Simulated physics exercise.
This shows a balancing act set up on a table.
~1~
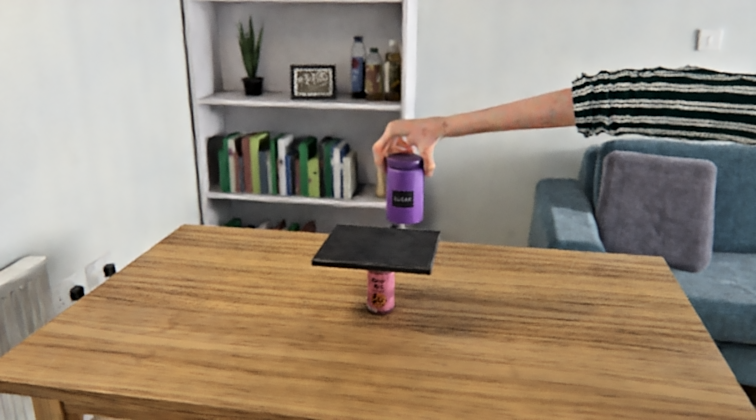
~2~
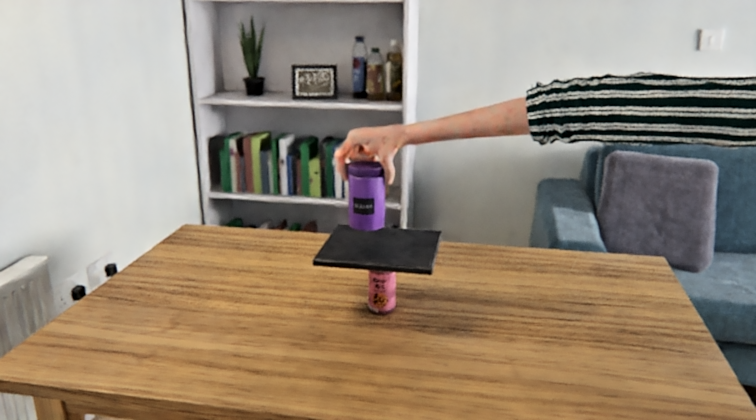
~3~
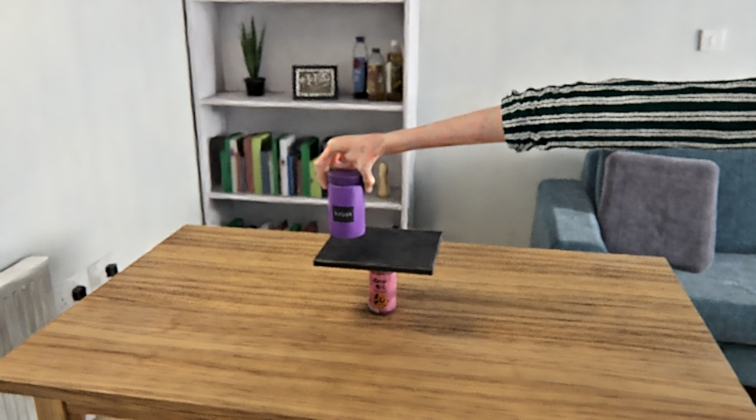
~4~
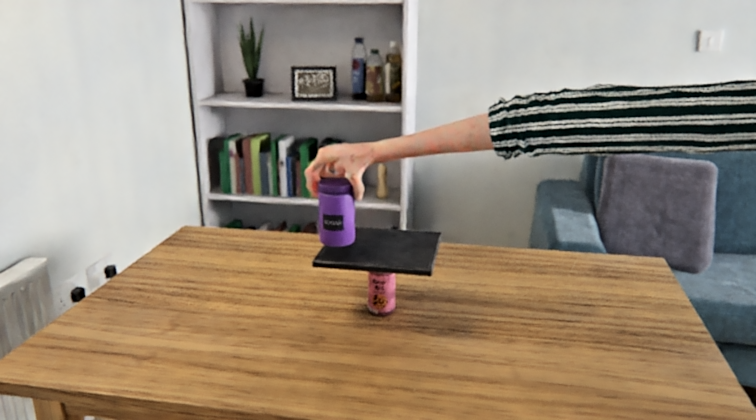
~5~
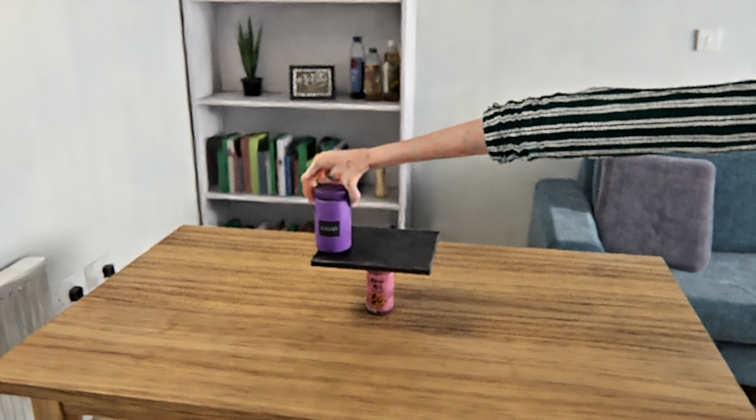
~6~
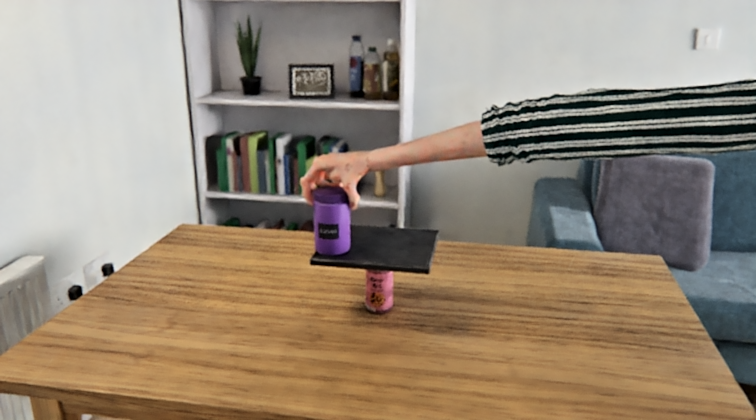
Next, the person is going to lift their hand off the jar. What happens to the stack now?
The stack tumbles down.
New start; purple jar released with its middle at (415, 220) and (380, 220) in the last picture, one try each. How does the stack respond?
Trial 1: Falls over. Trial 2: Stable.
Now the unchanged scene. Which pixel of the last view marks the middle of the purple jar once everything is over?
Near (263, 305).
Then, 0.40 s after the last picture, purple jar now fallen; black lid tipped 64° from how it was.
Then, 0.50 s after the last picture, black lid now fallen.
Then, 0.70 s after the last picture, pink can tipped 25° from how it was.
Then, 0.90 s after the last picture, pink can now fallen.
At rest, fallen, purple jar, pink can and black lid. Seen from the same camera at the end, purple jar near (263, 305). The stack gives way.
